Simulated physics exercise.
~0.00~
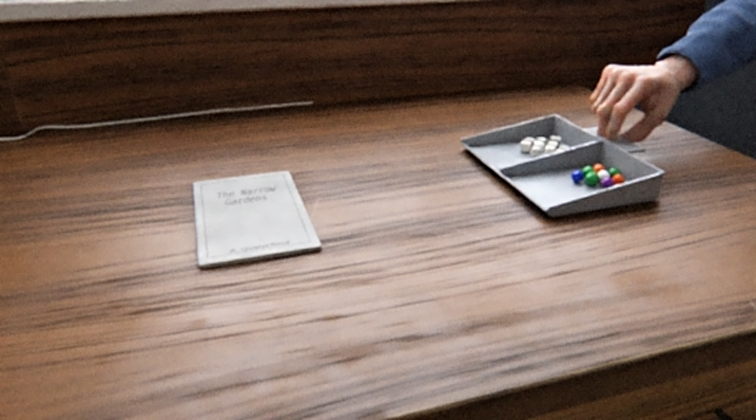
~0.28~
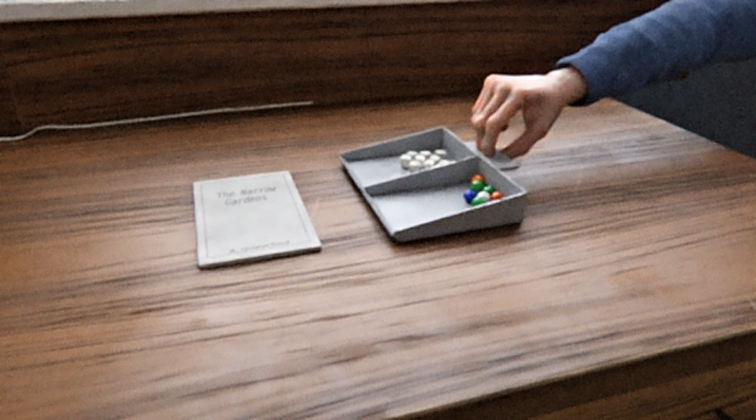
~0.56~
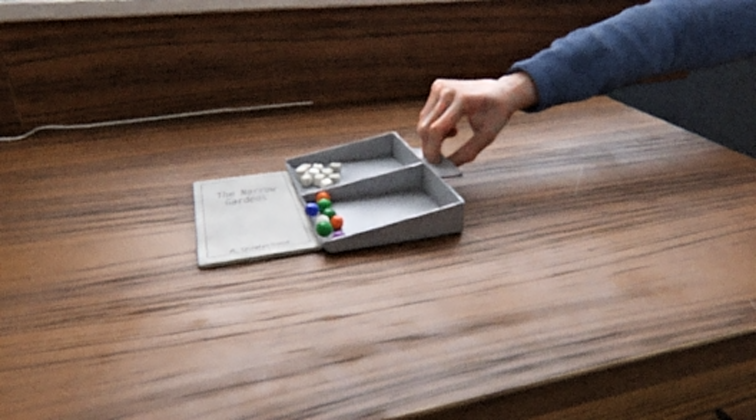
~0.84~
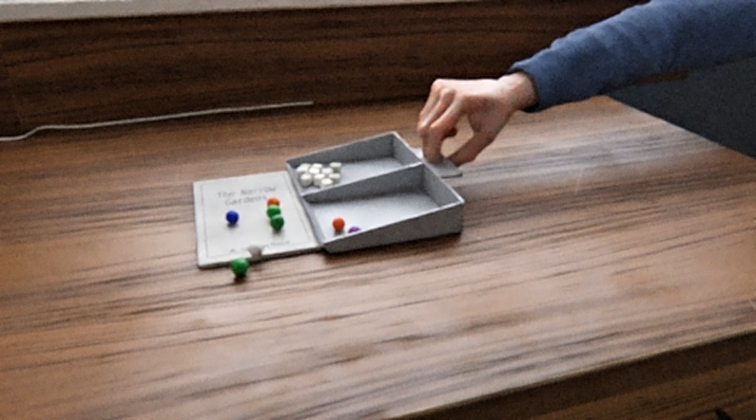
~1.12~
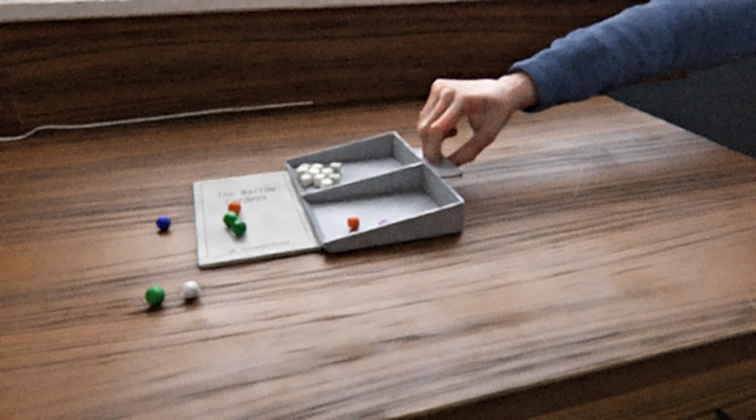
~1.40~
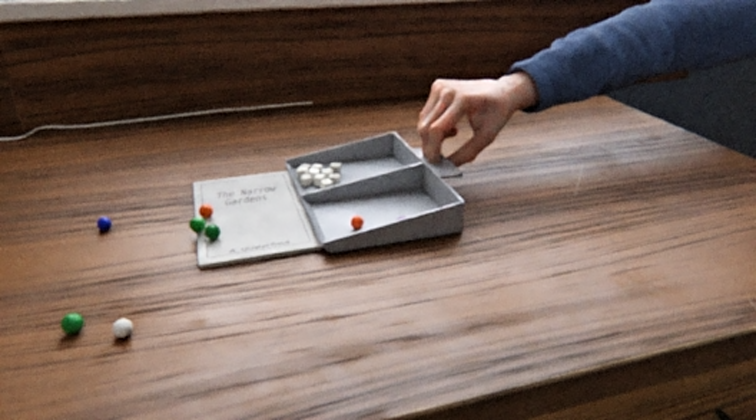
Wooden tabletop, hand sliding divided tray left into thin book, most coloured balls rolling out over it, white ones staying inside.
